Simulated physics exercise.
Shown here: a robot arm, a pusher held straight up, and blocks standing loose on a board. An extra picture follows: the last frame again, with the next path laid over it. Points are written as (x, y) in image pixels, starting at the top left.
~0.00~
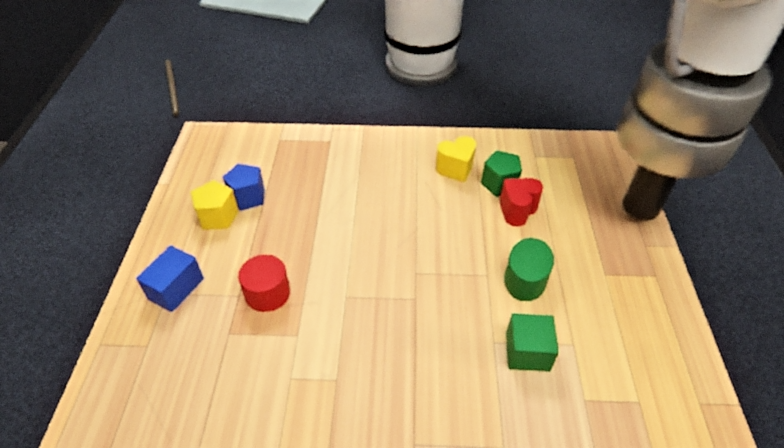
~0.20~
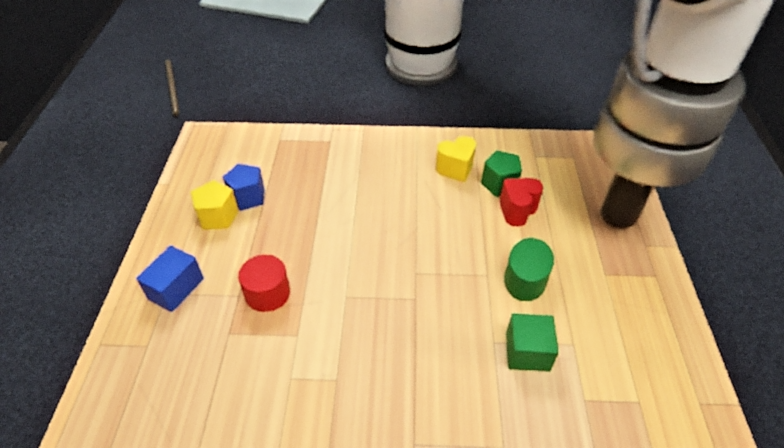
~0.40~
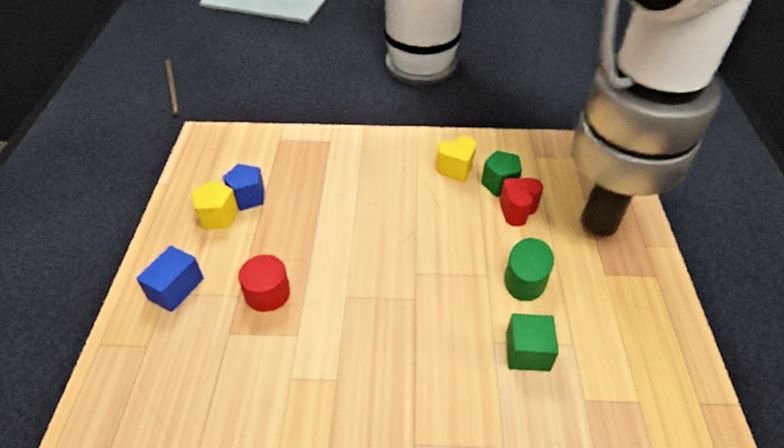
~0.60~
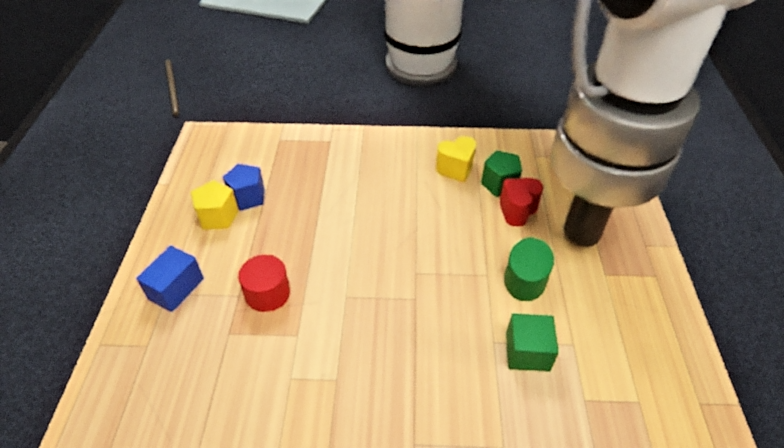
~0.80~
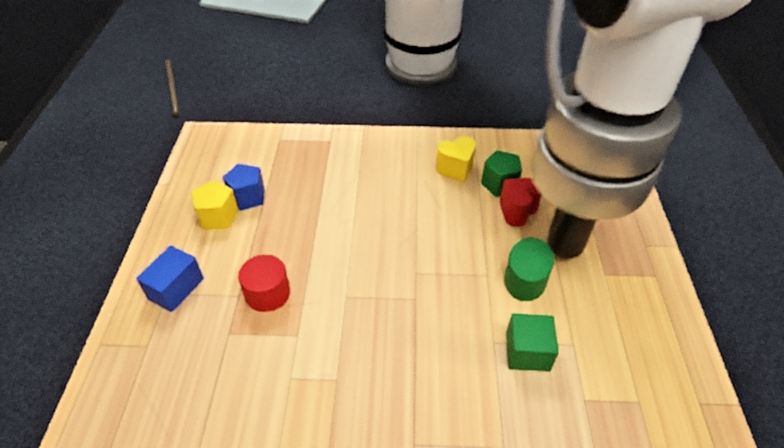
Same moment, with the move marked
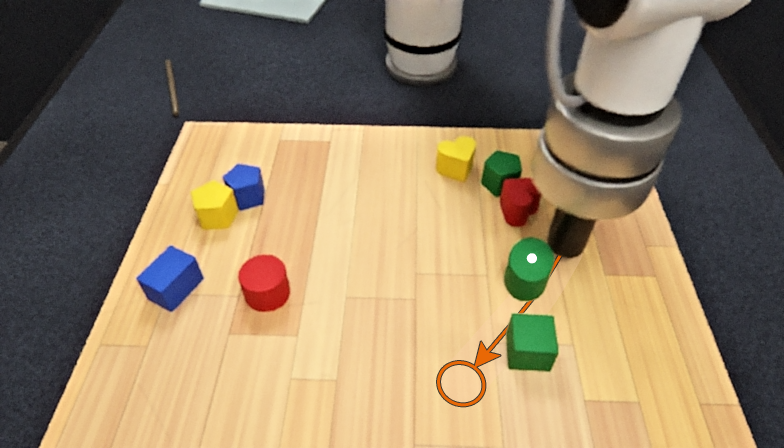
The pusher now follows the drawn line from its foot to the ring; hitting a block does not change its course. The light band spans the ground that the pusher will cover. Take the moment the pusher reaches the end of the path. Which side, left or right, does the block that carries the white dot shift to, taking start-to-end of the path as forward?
It moves off to the right.
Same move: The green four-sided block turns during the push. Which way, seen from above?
Its spin: Anticlockwise.
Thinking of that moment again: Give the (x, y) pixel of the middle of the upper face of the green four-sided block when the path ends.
At roughly (534, 357).
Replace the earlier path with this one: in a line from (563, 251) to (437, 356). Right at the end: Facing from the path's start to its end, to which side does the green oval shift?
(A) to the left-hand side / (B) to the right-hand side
A - to the left-hand side.
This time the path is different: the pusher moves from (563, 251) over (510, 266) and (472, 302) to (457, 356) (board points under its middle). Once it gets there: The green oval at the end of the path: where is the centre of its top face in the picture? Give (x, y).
Just about (494, 371).
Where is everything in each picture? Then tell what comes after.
In the first frame, pusher's lower end (641, 208); red heart-shaped block (523, 189); green oval (532, 258); green four-sided block (535, 332).
In the second frame, pusher (619, 215); blocks still.
In the third frame, pusher (600, 223); blocks still.
In the fourth frame, pusher (582, 233); blocks still.
In the fifth frame, pusher (566, 243); red heart-shaped block (523, 189); green oval (532, 258); green four-sided block (535, 332).
Drawn move, from (563, 251) through (520, 313) to (461, 383); the dot is on the green oval.
On the path given first. One third of the way, pusher (540, 285); green oval (500, 284), turned 25° clockwise.
Two thirds of the way, pusher (504, 328); green oval (455, 303), turned 80° clockwise; green four-sided block (533, 351), turned 35° anticlockwise.
At the end, pusher (463, 376); red heart-shaped block still; green oval (447, 305), turned 95° clockwise; green four-sided block (534, 357), turned 50° anticlockwise.
